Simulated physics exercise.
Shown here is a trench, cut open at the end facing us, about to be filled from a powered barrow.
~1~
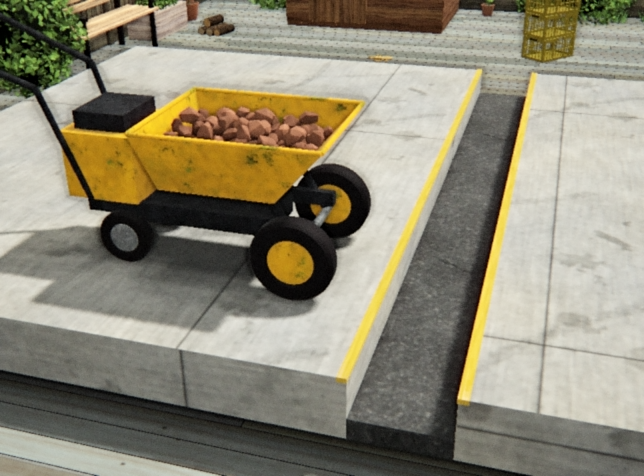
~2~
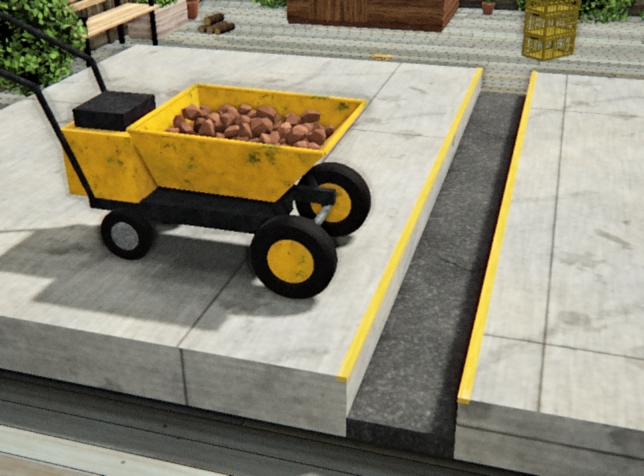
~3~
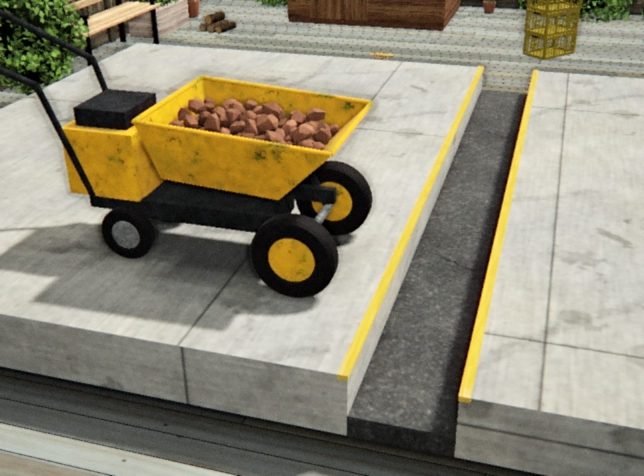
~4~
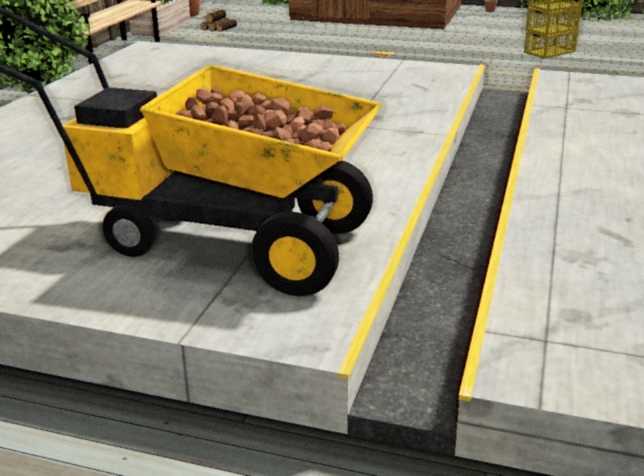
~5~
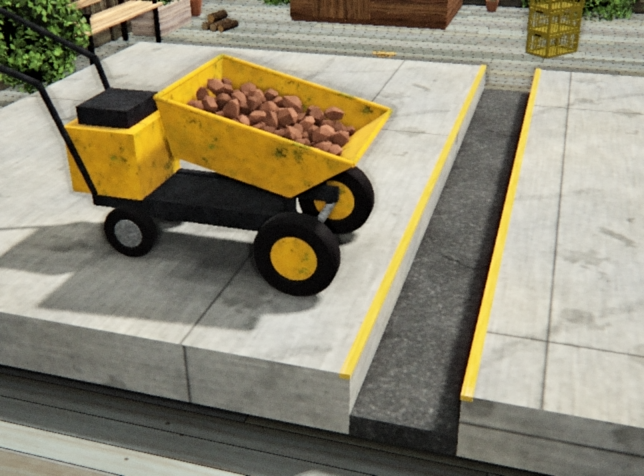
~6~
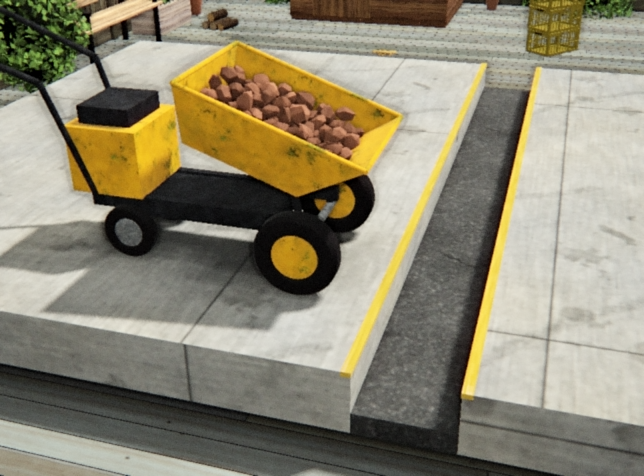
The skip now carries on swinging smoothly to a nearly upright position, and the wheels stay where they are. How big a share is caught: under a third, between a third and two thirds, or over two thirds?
It will put above two thirds into the trench.
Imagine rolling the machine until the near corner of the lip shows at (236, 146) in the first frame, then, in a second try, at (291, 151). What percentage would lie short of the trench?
Result: Try 1 = 30 %, try 2 = 0 %.
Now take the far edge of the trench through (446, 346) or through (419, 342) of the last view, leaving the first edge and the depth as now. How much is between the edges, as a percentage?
Lab note: Case 1 near 50 percent, case 2 near 10 percent.
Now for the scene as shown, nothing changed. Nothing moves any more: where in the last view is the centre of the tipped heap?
About (454, 303).
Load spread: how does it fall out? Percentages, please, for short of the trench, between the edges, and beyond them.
Short 0, between 85, beyond 15 per cent.
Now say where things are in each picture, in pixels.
Lip of the skip (321, 154), level; top of the load (249, 135), lumps of rubble; first edge of the trench (359, 338); far edge (473, 357), the trench over half as wide as the skip, and about half as deep as wide, in the first frame.
Lip of the skip (324, 154), level; top of the load (251, 132), in the second frame.
Lip of the skip (331, 155), tipped barely; top of the load (248, 119), in the third frame.
Lip of the skip (340, 158), tipped a little; top of the load (234, 114), in the fourth frame.
Lip of the skip (353, 165), tipped a little; top of the load (245, 108), in the fifth frame.
Lip of the skip (366, 172), tipped clearly; top of the load (252, 90); first edge of the trench (363, 333); far edge (477, 351), in the sixth frame.
Just after the last frame, skip tipped steeply; every one in the skip.
A moment on, skip tipped right over; roughly two thirds in the skip; roughly a quarter in or heaped over the trench; just a few beyond it; just a few falling.
Further on, skip tipped right over; the larger part in or heaped over the trench; about a tenth beyond it.
When it is over, skip tipped right over; the larger part in or heaped over the trench; about a tenth beyond it.
